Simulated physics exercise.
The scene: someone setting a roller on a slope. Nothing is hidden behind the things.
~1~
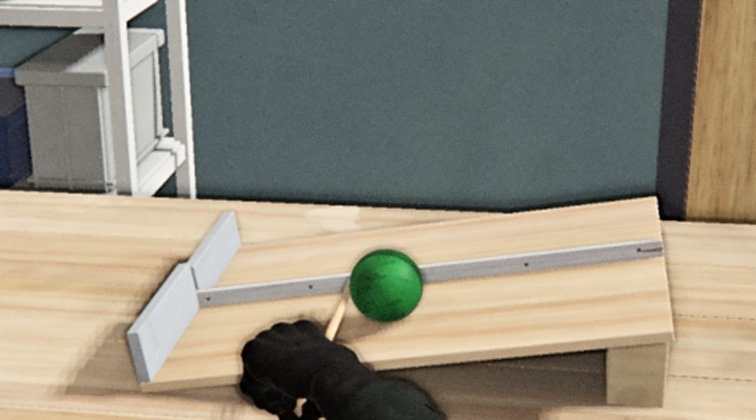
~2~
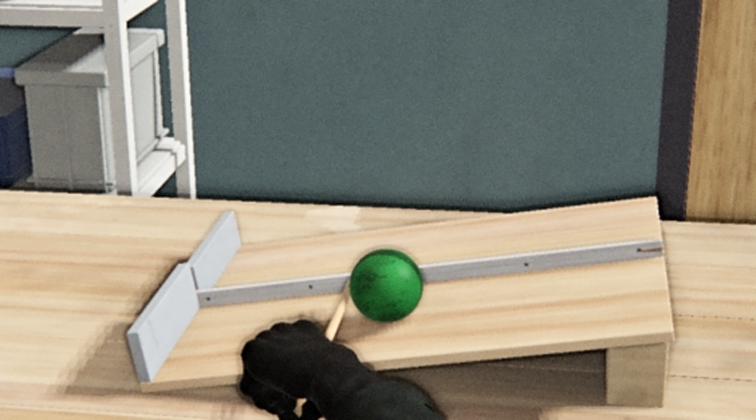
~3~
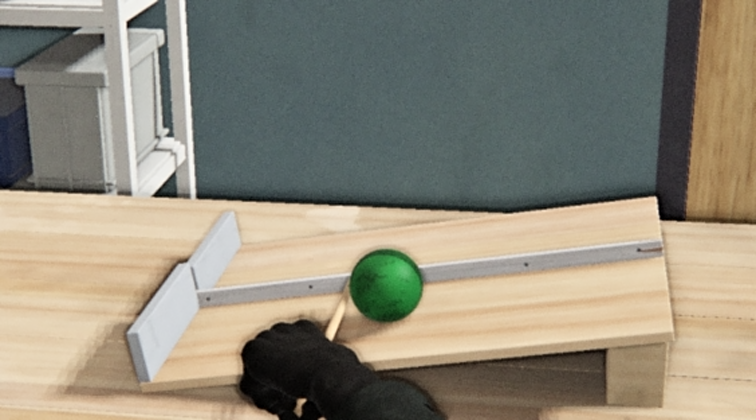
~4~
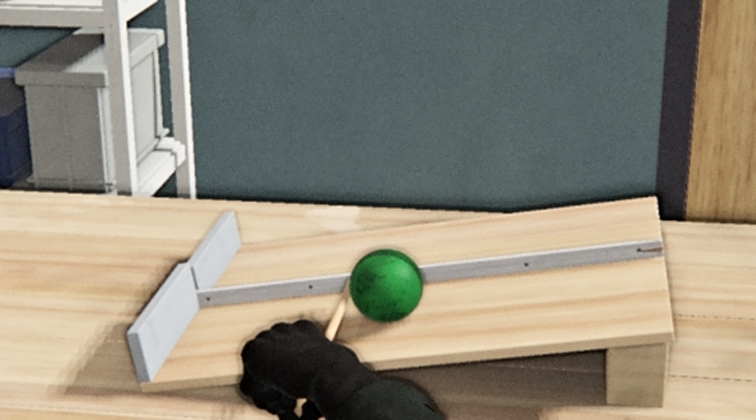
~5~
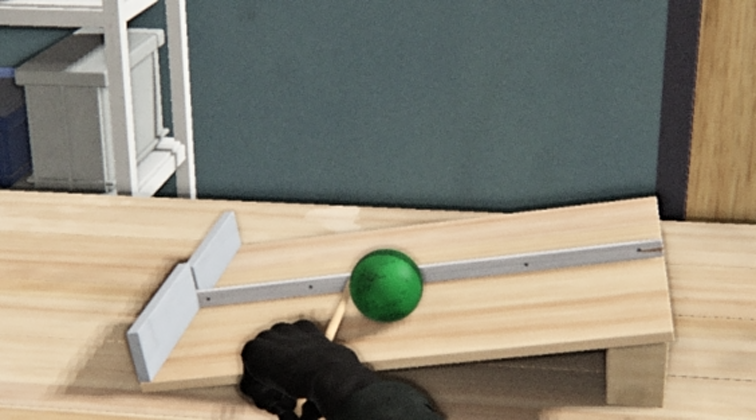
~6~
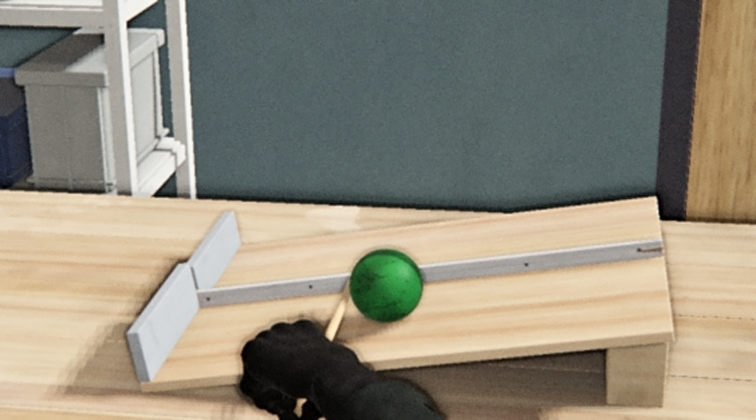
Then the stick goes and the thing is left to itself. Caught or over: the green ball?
The green ball stops on the board.
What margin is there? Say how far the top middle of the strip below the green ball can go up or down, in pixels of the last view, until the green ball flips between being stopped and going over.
Some 32 pixels, down.
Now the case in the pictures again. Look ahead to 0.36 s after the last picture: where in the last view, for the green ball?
Its middle is close to (332, 293).
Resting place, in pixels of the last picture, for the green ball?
Roughly at (203, 307).
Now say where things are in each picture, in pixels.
Held back by the stick; green ball (386, 286); board (415, 264), in the first frame.
Held back by the stick; green ball (386, 286); board (415, 264), in the second frame.
Held back by the stick; green ball (386, 286); board (415, 264), in the third frame.
Held back by the stick; green ball (386, 286); board (415, 264), in the fourth frame.
Held back by the stick; green ball (386, 286); board (415, 264), in the fifth frame.
Held back by the stick; green ball (386, 286); board (415, 264), in the sixth frame.
Then, 0.36 s on from there, green ball rolling on the board near (332, 293).
In the end, the green ball gets caught, near (204, 307).
